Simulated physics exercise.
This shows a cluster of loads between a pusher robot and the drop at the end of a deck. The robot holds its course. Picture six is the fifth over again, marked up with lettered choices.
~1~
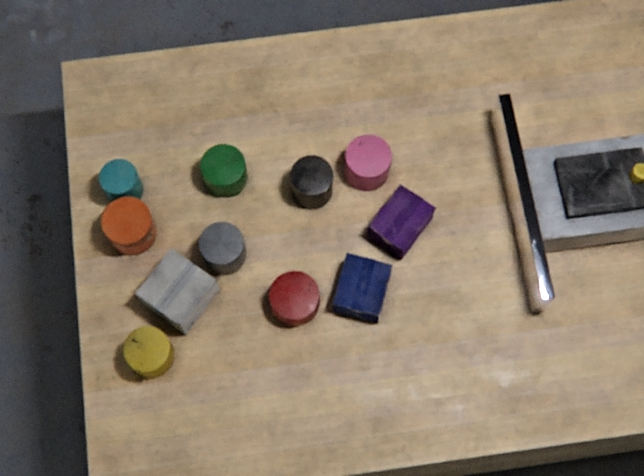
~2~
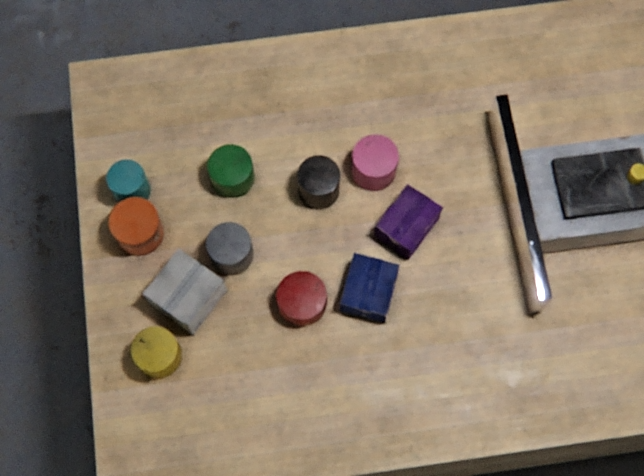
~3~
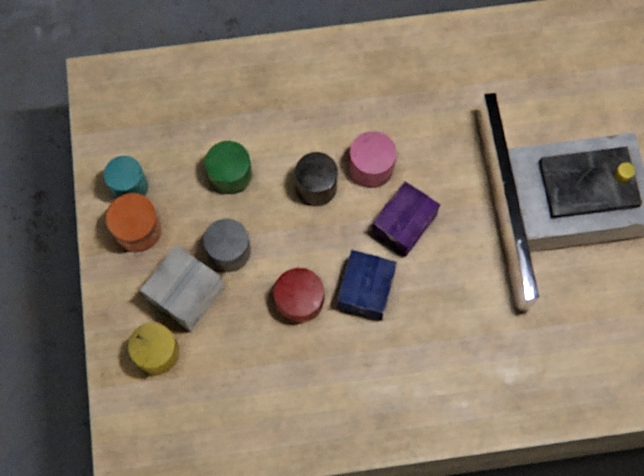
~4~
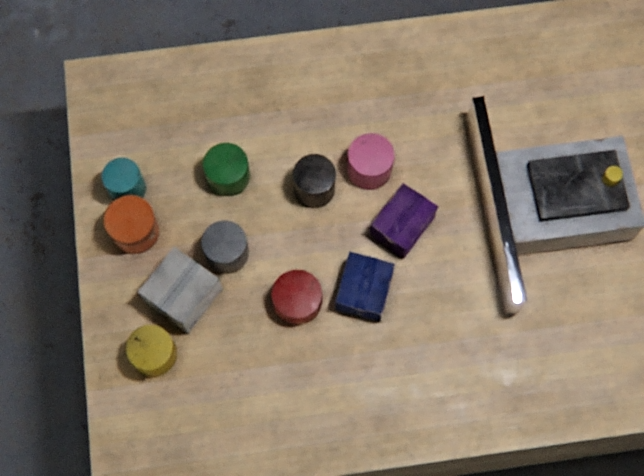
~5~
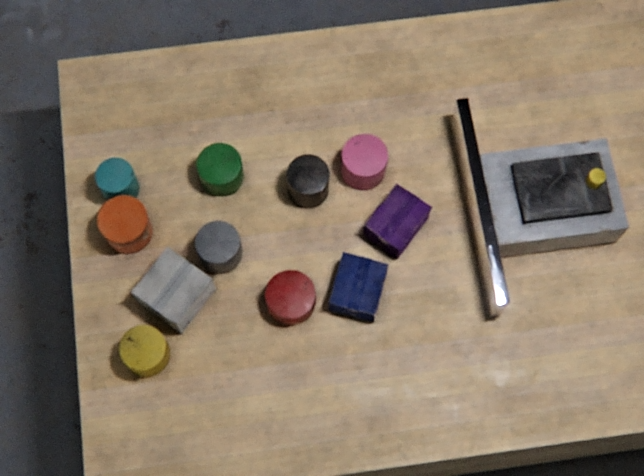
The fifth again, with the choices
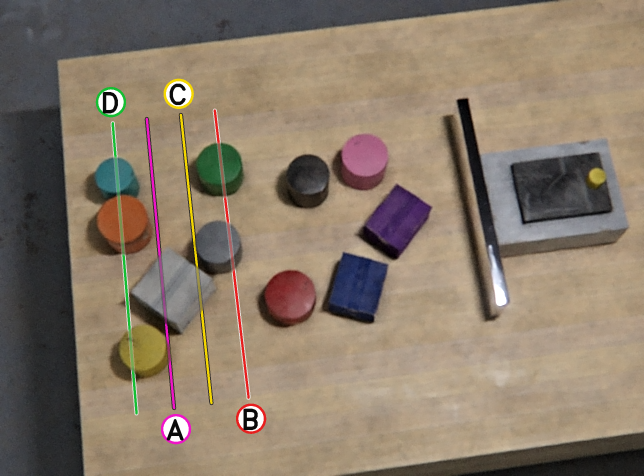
Pusher robot with a long front bar creeping left across a wooden deck toward a motionless cluster of coloured canisters and boxes.
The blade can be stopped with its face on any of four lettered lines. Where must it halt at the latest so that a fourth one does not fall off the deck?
No farther than A.
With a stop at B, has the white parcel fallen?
No.
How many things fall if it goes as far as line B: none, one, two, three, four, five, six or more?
By then, none.
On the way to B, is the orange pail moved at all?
No.
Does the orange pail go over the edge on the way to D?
By then, yes.
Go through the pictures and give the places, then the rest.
In the first picture, blue box (362, 288); orange pail (130, 227); pink canister (368, 163).
In the second picture, robot (596, 184); red canister (302, 299).
In the third picture, robot (583, 183); turquoise canister (127, 180).
In the fourth picture, robot (571, 186); yellow canister (152, 351).
In the fifth picture, robot (555, 188); black canister (308, 182); grey canister (219, 247); blue box (358, 287).
On the marked copy, A at (160, 257); B at (231, 247); C at (195, 252); D at (124, 261).
Taking A. A third of the way, robot (440, 203); blue box (344, 296); pink canister (327, 166).
Two thirds of the way, robot (324, 218); white parcel (139, 283); red canister (181, 317).
When it is over, robot (233, 230); white parcel over the edge; red canister (90, 334); one fallen.
As for the rest, B is within the limit but short; C is within the limit but short; D drops five.
